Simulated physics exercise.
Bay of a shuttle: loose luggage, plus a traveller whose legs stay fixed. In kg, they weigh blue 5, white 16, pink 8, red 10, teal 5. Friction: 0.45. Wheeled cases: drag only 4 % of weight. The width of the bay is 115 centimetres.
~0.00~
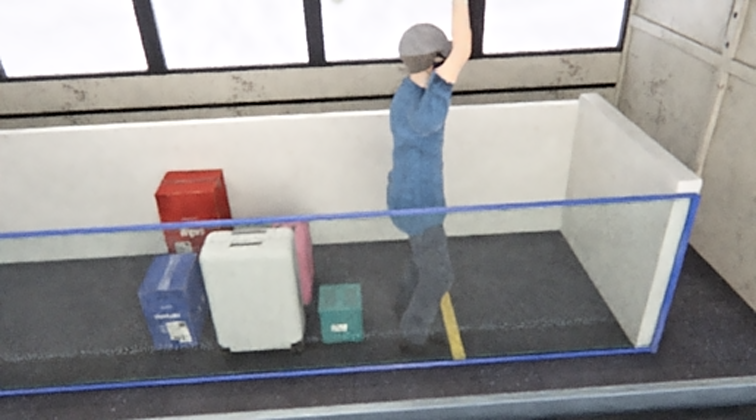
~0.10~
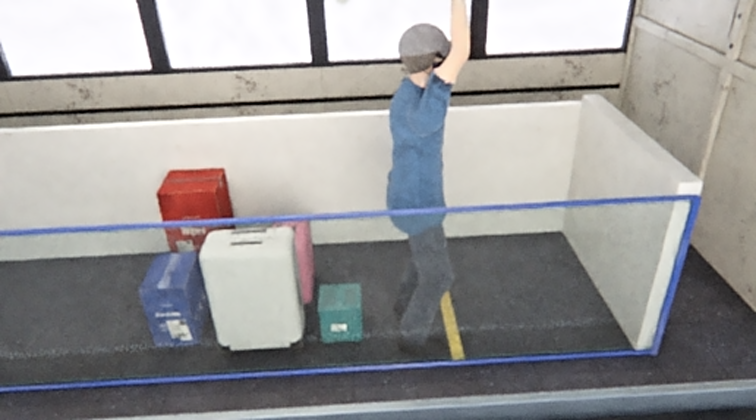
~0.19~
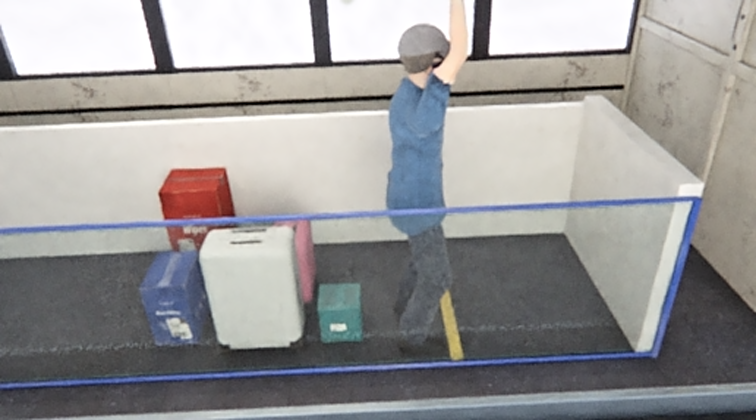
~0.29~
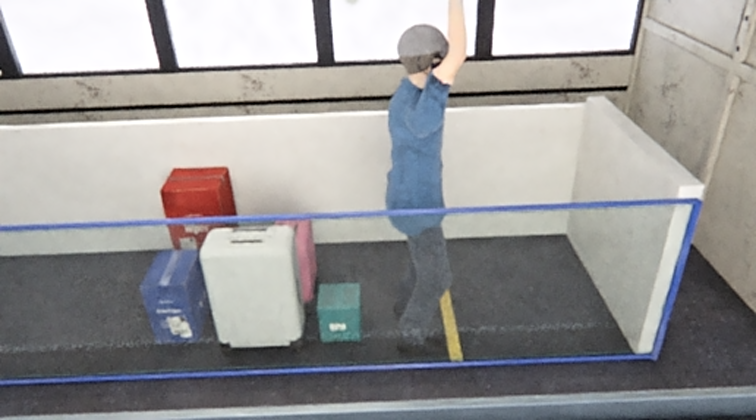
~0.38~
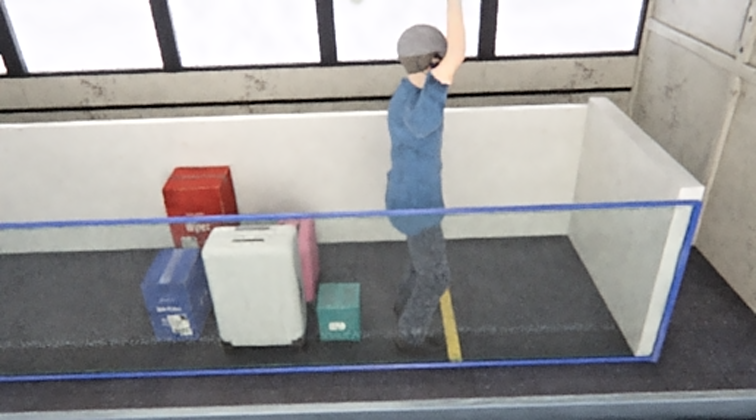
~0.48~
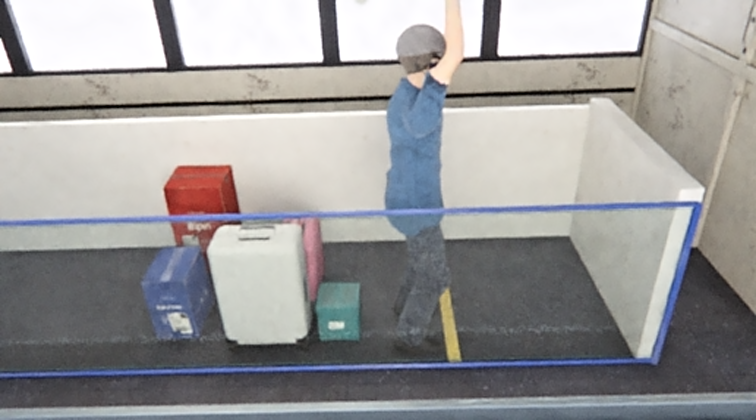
A figure in a blue shirt and grey cap stands with arms raised beside a yellow floor stripe in a shuttle's luggage bay, seen from slightly above through a blue-edged clear front. To the left are a red box, a blue box, a white wheeled case, a pink case partly behind it and a small teal tub. The luggage shifts very slightly, the white and pink cases edging right, while the figure stays almost still and the view barely changes.
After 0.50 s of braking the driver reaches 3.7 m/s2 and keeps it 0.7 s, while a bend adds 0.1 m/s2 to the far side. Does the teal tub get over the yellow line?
Most likely it does not make it to the line.
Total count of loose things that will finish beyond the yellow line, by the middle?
1.
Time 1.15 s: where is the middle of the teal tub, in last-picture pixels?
Somewhere around pixel (388, 312) of the last picture.
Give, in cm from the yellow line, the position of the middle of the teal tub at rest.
It comes to rest close to 35 cm short of it.
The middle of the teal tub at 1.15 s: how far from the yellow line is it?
Some 35 cm short of it.
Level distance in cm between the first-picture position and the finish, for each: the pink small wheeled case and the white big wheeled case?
Shift: Pink small wheeled case 140; white big wheeled case 35.
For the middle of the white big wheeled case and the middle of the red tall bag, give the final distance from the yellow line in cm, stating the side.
White big wheeled case 60 short, red tall bag 150 short.
After 0.75 s the teal tub is 45 cm short of the yellow line, tilted 0°, near (366, 310) in the last picture's view.
After 1.15 s the teal tub is 33 cm short of the yellow line, tilted 0°, near (388, 312) in the last picture's view.
After 1.65 s the teal tub is 33 cm short of the yellow line, tilted 0°, near (388, 312) in the last picture's view; the pink small wheeled case 74 cm past the yellow line, tilted 0°.
Final state at 2.8 s, blue pack stops short of the yellow line; white big wheeled case stops short of the yellow line; pink small wheeled case crosses the yellow line; red tall bag stops short of the yellow line; teal tub stops short of the yellow line.
